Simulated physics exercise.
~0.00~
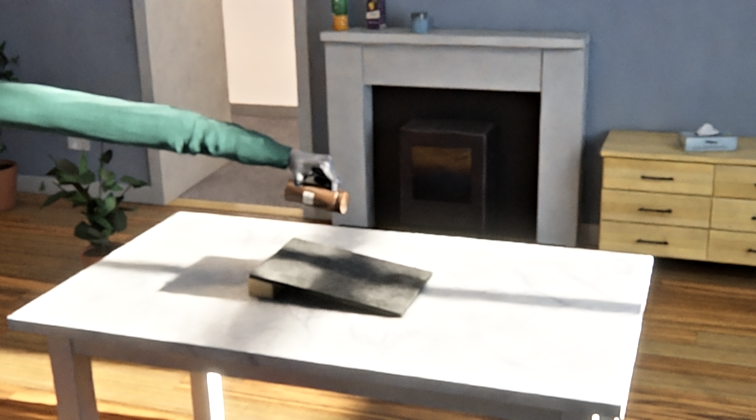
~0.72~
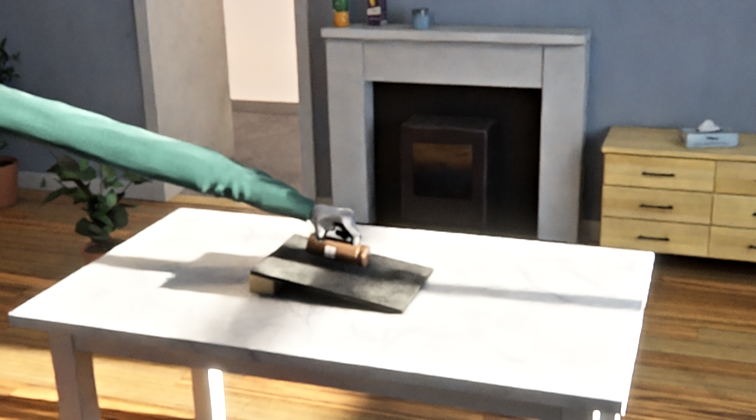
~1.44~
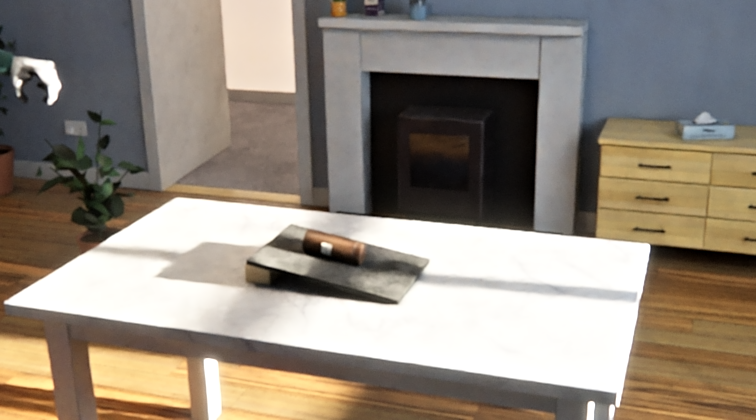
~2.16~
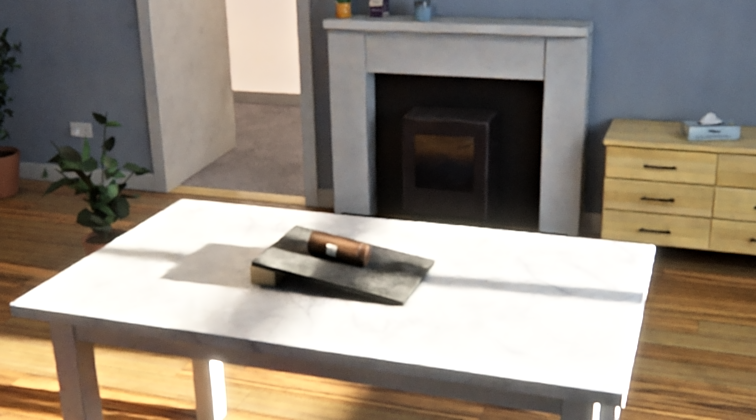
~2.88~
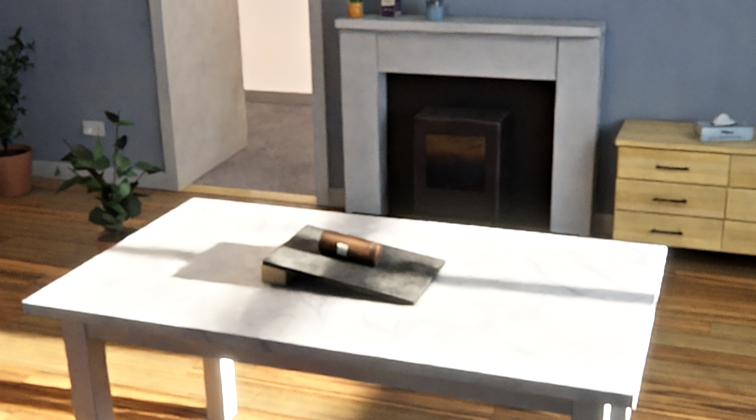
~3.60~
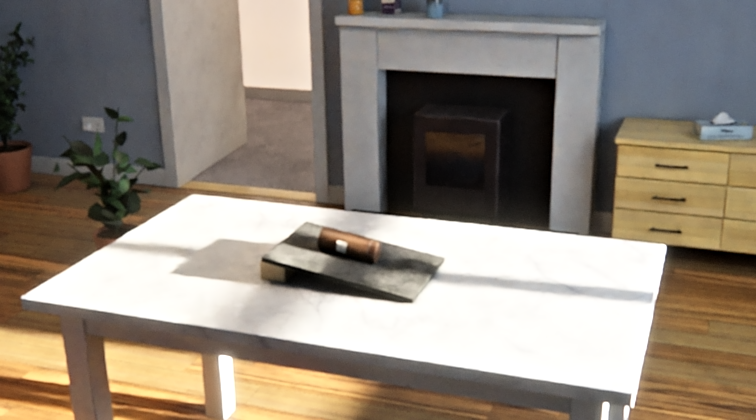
A brown jar is laid on its side on a sloping board by a hand and stays put.
